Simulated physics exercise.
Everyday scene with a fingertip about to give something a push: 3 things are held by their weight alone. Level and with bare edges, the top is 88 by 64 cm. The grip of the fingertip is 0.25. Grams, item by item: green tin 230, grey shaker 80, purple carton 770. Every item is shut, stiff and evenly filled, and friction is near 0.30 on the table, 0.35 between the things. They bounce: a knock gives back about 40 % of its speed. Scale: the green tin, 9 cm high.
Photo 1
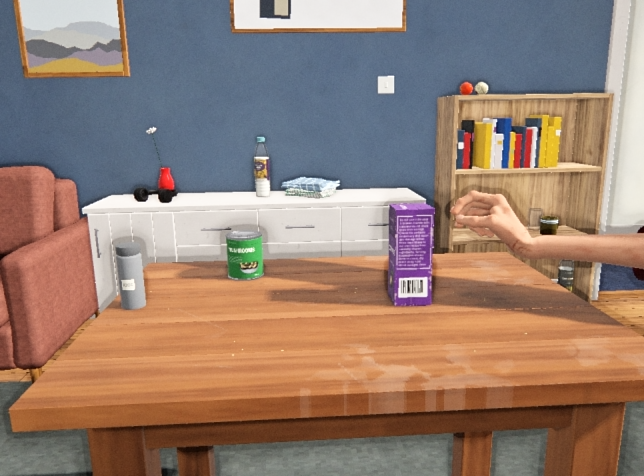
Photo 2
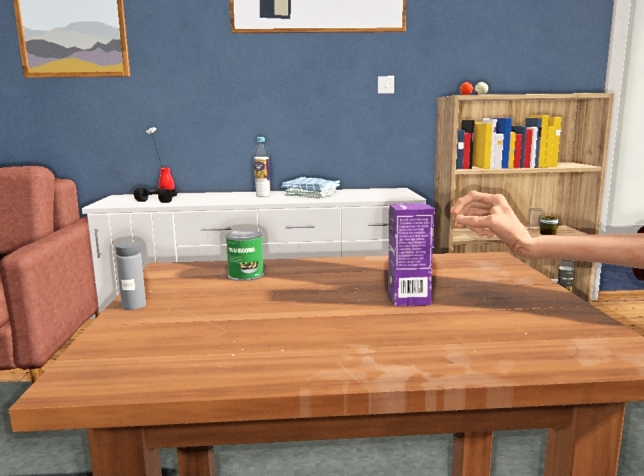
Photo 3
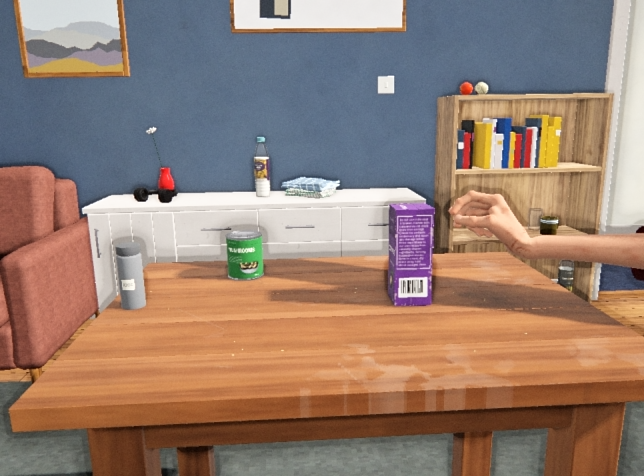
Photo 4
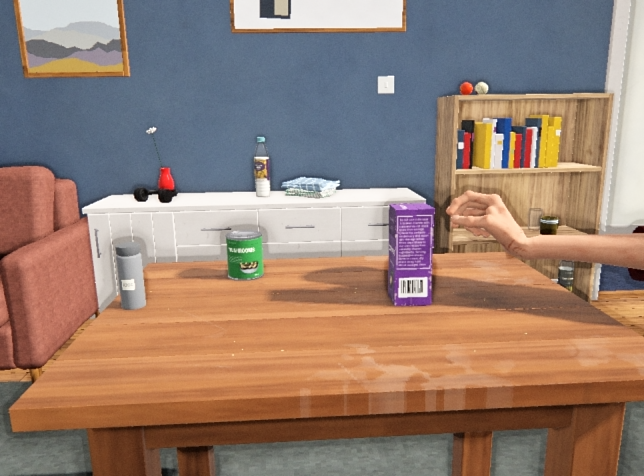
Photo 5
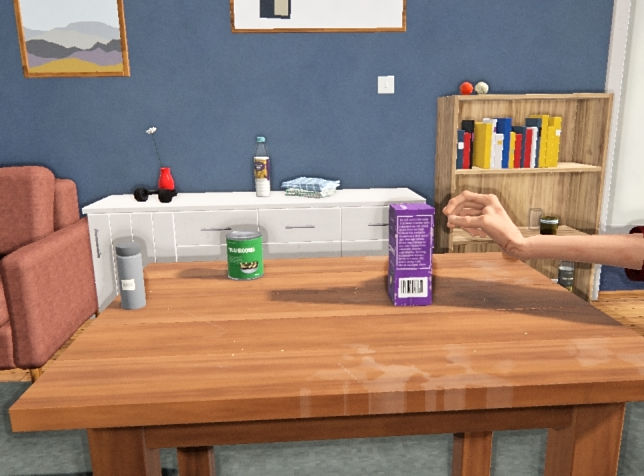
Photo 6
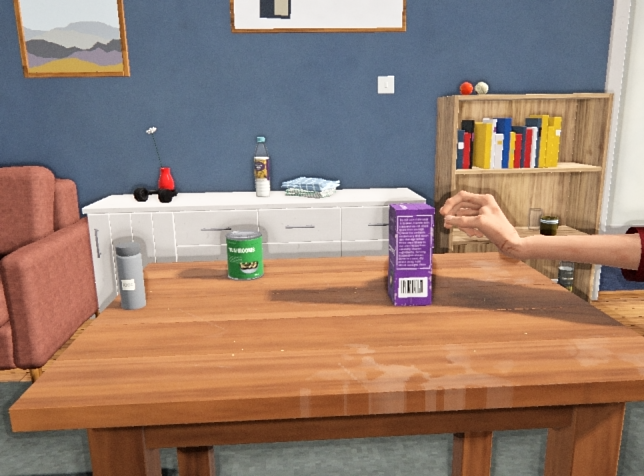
Purple carton standing still on a wooden table beside a green tin and grey shaker, a hand at right edging slightly left.
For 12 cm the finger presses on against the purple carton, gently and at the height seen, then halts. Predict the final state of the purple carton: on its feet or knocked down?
Most likely it ends up overturned.
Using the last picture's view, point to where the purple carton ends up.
Roughly (321, 286).
Then, 0.70 s on from there, hand has come 9 cm; purple carton 17° off upright near (395, 251).
Then, 1.20 s on from there, hand has come 14 cm; purple carton on its side near (345, 280).
Then, 1.30 s on from there, hand has come 15 cm; purple carton on its side near (329, 281).
In the end, toppled on the table, purple carton; the other 2 under 5 cm from the start. At the end, from the last picture's camera, purple carton near (321, 286).
